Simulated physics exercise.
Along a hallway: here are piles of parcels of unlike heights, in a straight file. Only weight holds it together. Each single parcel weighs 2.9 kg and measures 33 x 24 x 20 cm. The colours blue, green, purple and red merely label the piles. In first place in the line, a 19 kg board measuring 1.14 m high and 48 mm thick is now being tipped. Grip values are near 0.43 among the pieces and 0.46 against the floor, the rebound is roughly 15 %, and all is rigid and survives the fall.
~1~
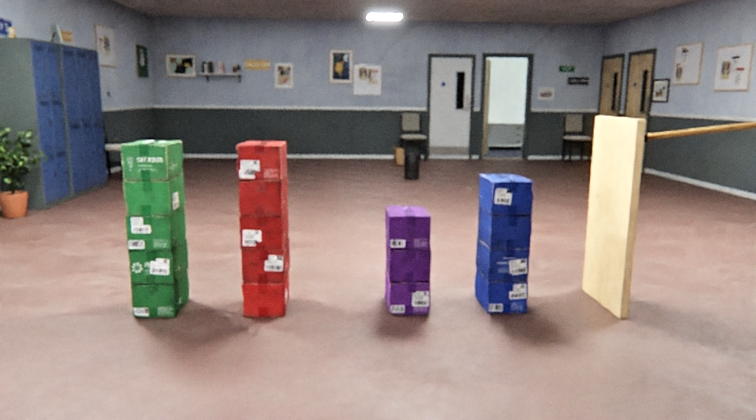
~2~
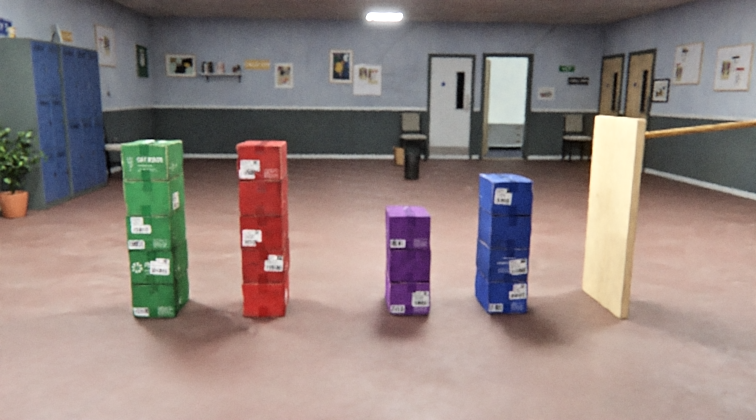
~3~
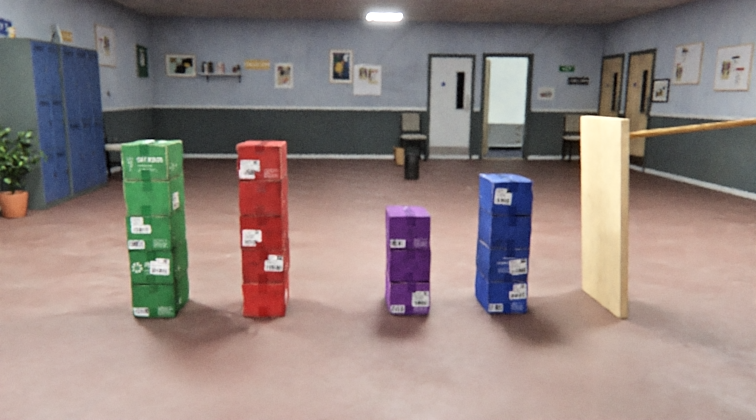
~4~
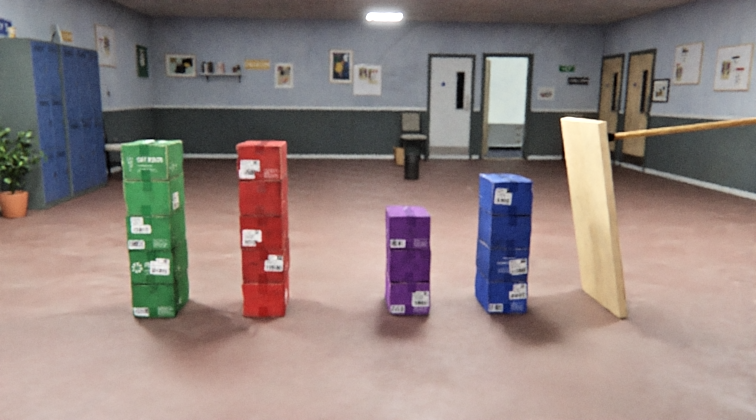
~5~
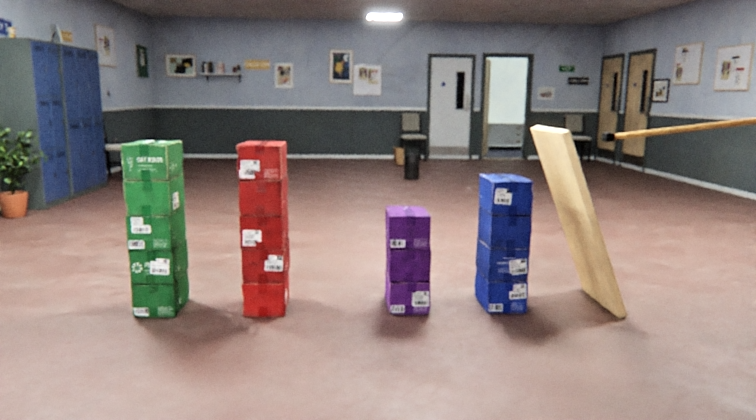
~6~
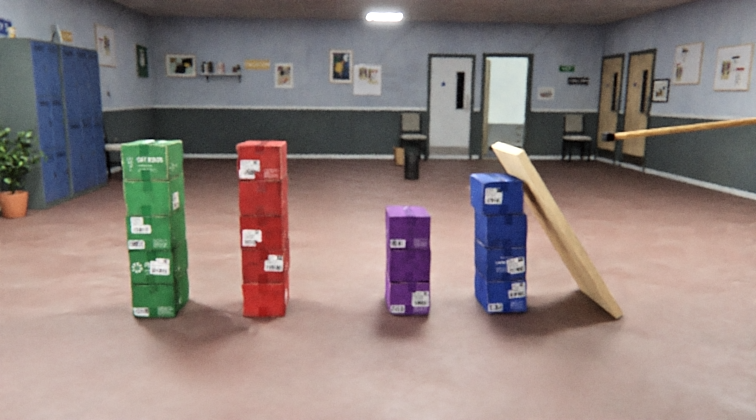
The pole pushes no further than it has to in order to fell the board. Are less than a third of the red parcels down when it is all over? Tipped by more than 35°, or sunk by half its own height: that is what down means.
Yes.
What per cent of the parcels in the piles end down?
Around 35 per cent, I'd say.
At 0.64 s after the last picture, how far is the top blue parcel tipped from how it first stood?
Something like 5°, more or less.
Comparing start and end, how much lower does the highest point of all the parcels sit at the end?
Roughly 0 centimetres.
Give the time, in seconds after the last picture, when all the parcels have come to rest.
Close to 1.0 s.
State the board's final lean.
Lean from upright: Around 70°.
Then, 0.32 s on from the sixth picture, board 53° from upright; none of the 5 red parcels down (0 of 17 in all colours); top red parcel unmoved; top blue parcel tipped 21°.
Then, 0.64 s on from the sixth picture, board 67° from upright; none of the 5 red parcels down (6 of 17 in all colours); top red parcel unmoved; top purple parcel tipped 40°, 16 cm lower.
Finally, board 72° from upright; none of the 5 red parcels down (6 of 17 in all colours); top red parcel unmoved; top purple parcel on its side. That is 0 per cent. Seen by the last camera, middles, top red parcel near (262, 160), top purple parcel near (302, 292).
